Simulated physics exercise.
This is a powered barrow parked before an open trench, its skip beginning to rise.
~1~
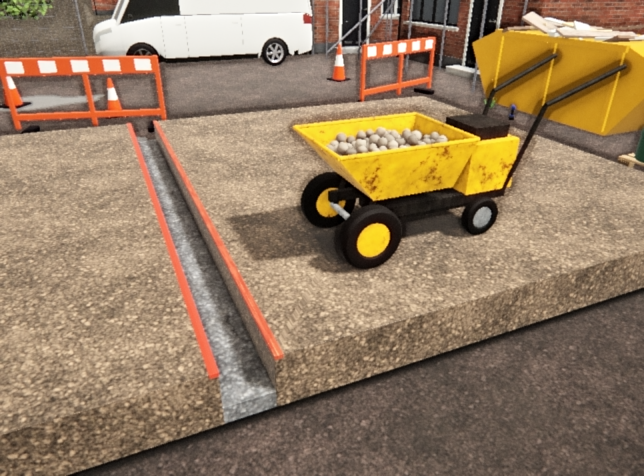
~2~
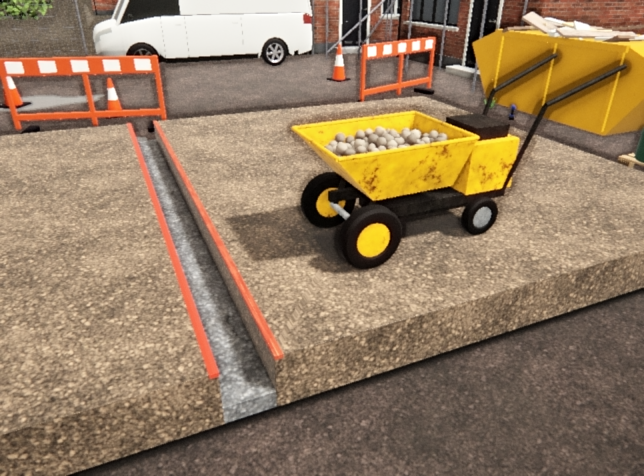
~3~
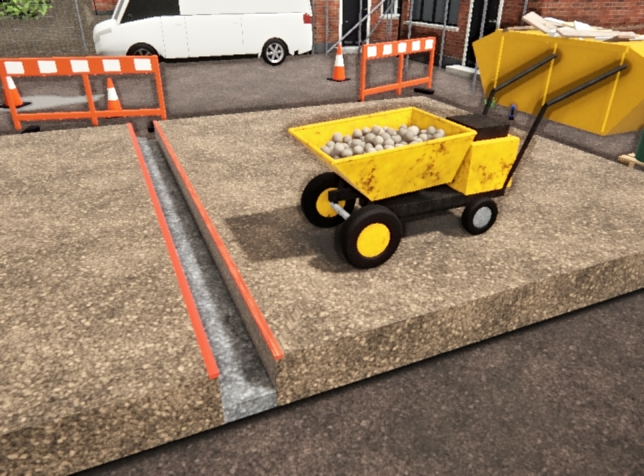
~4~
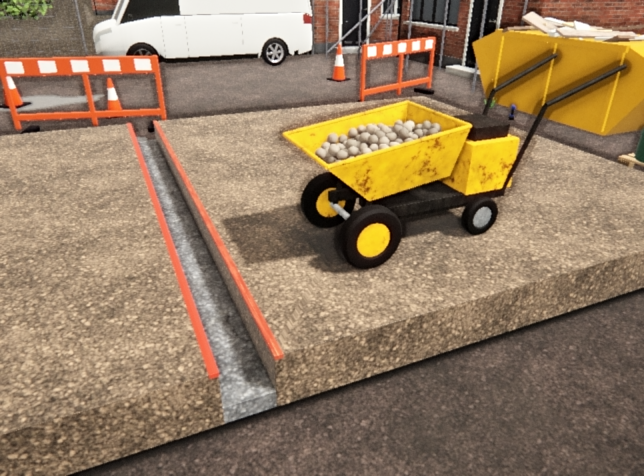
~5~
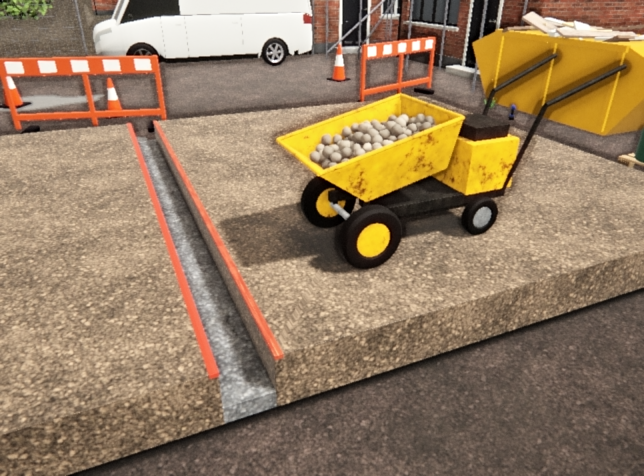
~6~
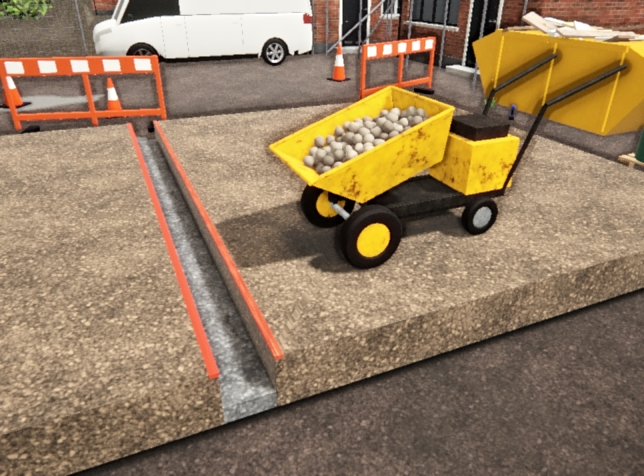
The yellow skip of a small powered barrow, loaded with rounded grey stones, sits level beside a narrow trench edged in orange. It begins to tilt slowly, its back rising and its front lip lowering toward the left, until it slants clearly, with the stones still inside and the wheels motionless.
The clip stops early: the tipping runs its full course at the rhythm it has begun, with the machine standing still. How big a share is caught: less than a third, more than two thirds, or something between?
The trench ends with from one third to two thirds of it.
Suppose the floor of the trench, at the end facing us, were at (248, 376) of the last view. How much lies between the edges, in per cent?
Close to 40 per cent.
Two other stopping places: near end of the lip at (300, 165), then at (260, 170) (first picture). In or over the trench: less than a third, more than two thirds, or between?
The first try: More than two thirds. The second: Less than a third.
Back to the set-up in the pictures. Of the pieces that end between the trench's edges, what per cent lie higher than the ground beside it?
Near 0 %.
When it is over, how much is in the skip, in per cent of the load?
Close to 30 per cent.
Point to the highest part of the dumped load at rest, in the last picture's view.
Close to (246, 256).
Just after the last frame, skip tipped steeply; every one in the skip.
A moment on, skip tipped right over; roughly two thirds in the skip; roughly a quarter short of the trench; roughly a quarter in or heaped over the trench; just a few falling.
Further on, skip tipped right over; roughly a third in the skip; roughly a quarter short of the trench; roughly half in or heaped over the trench; just a few beyond it.
When it is over, skip tipped right over; roughly a third in the skip; about a tenth short of the trench; roughly half in or heaped over the trench; just a few beyond it.
